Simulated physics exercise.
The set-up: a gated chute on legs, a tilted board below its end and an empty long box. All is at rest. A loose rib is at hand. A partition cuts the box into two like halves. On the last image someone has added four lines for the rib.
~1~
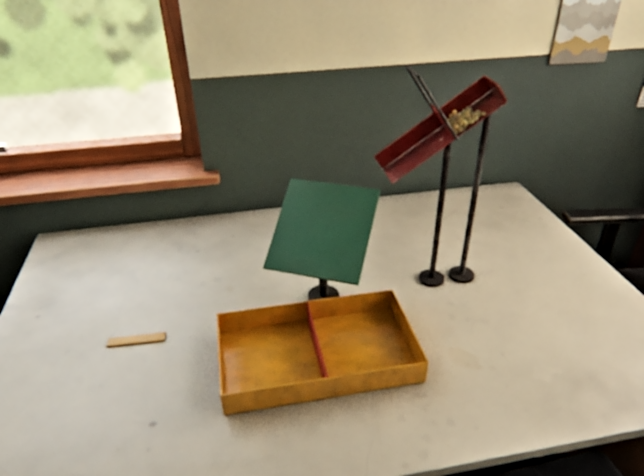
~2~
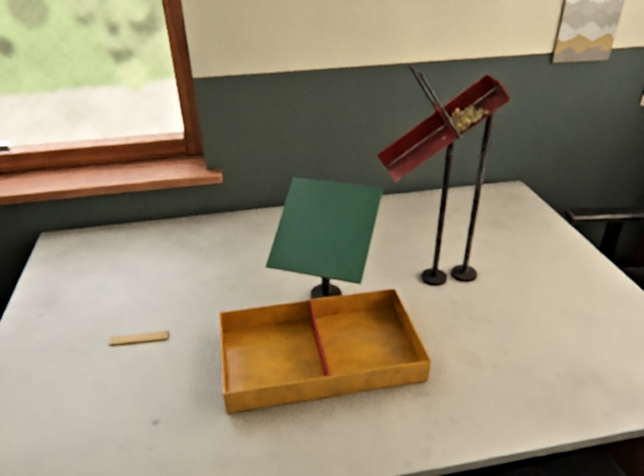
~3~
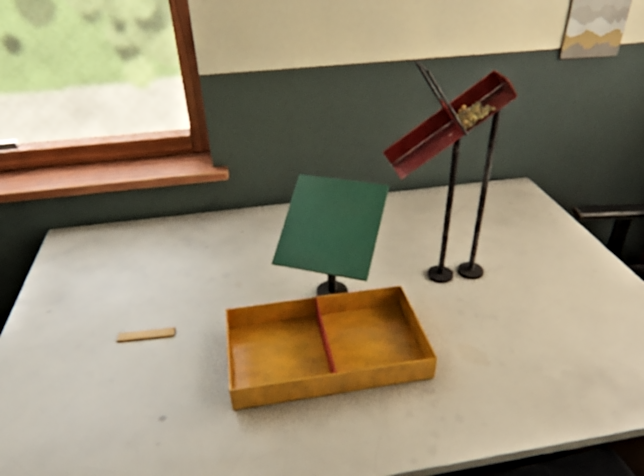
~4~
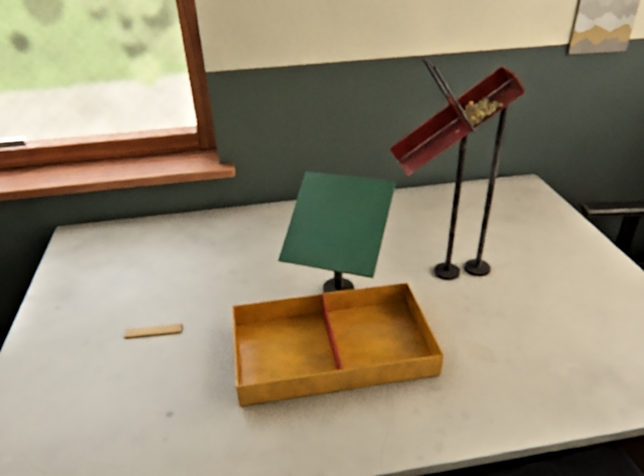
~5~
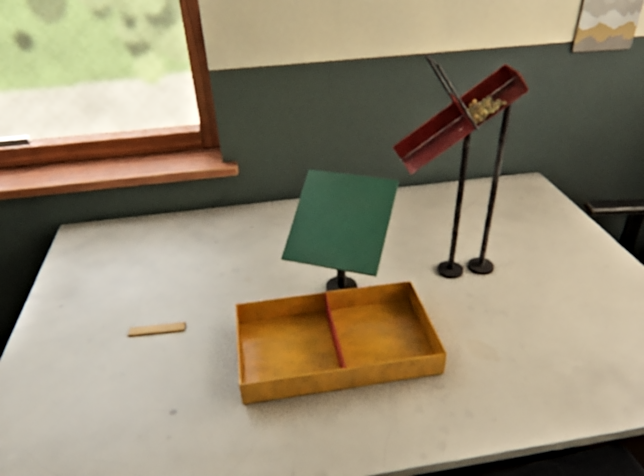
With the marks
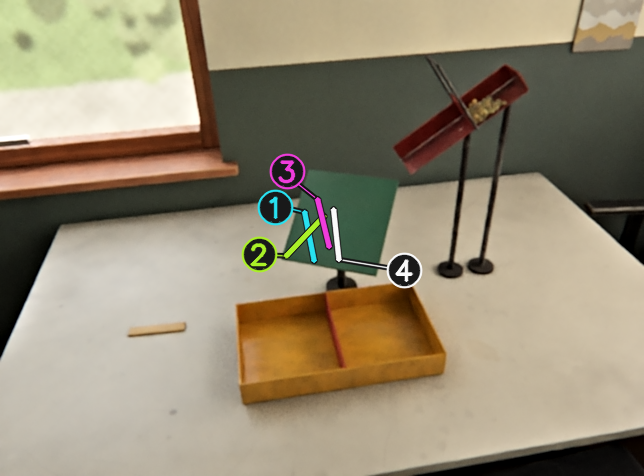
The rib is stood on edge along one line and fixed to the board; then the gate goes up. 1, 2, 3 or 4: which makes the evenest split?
Use line 3.
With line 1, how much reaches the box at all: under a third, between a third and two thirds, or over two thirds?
It is over two thirds.
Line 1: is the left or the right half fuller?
The left half.
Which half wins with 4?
The right half.
On the marked copy, line 1 from (304, 212) to (314, 260); line 2 from (323, 216) to (286, 255); line 3 from (317, 199) to (329, 246); line 4 from (333, 209) to (338, 259).
If 1 is chosen, of what is caught, nearly all in the left half, a small part in the right.
If 2 is chosen, of what is caught, nearly all in the left half, a stray few in the right.
If 3 is chosen, of what is caught, about half in the left half, about half in the right.
If 4 is chosen, of what is caught, a small part in the left half, nearly all in the right.
